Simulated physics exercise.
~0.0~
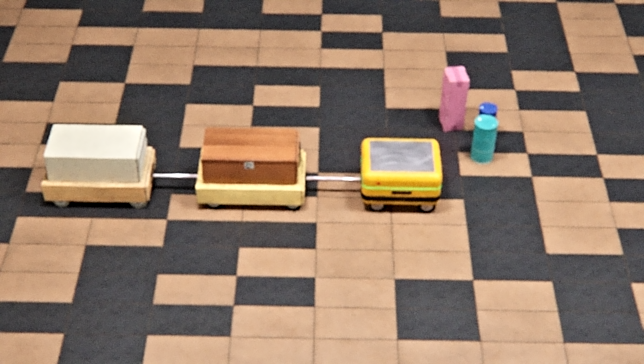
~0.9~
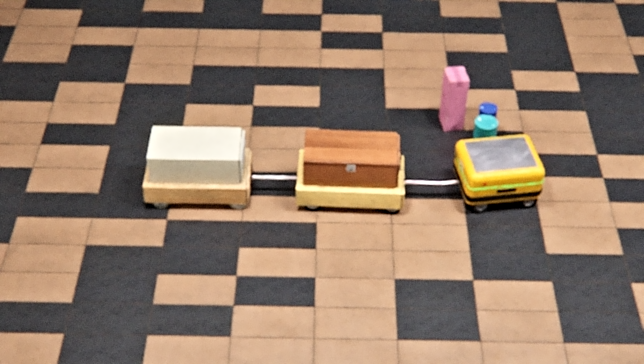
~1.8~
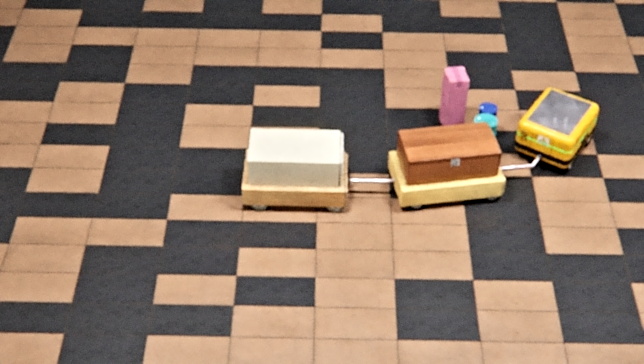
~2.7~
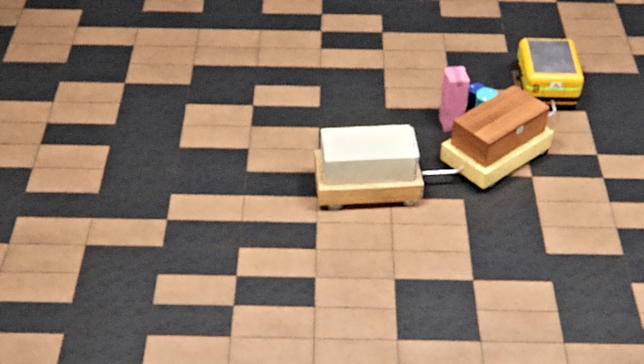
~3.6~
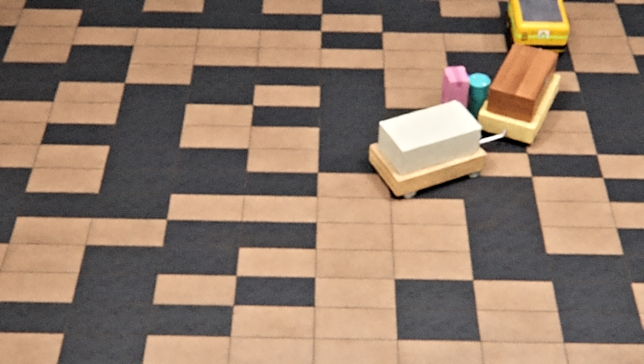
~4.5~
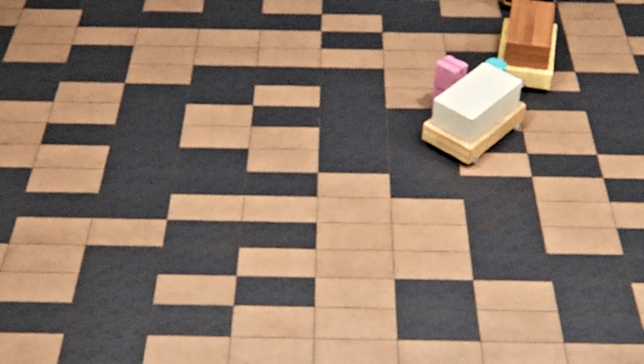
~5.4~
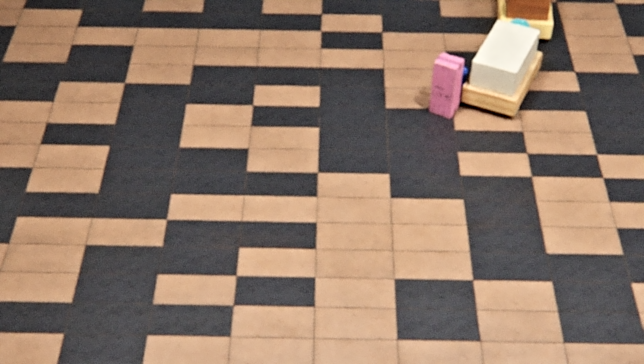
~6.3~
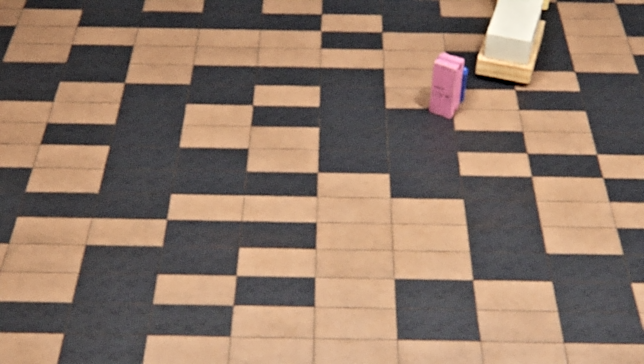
Yellow tug towing two carts rightward, then turning up out of view as the trailing cart nudges small blocks, pink one left standing.
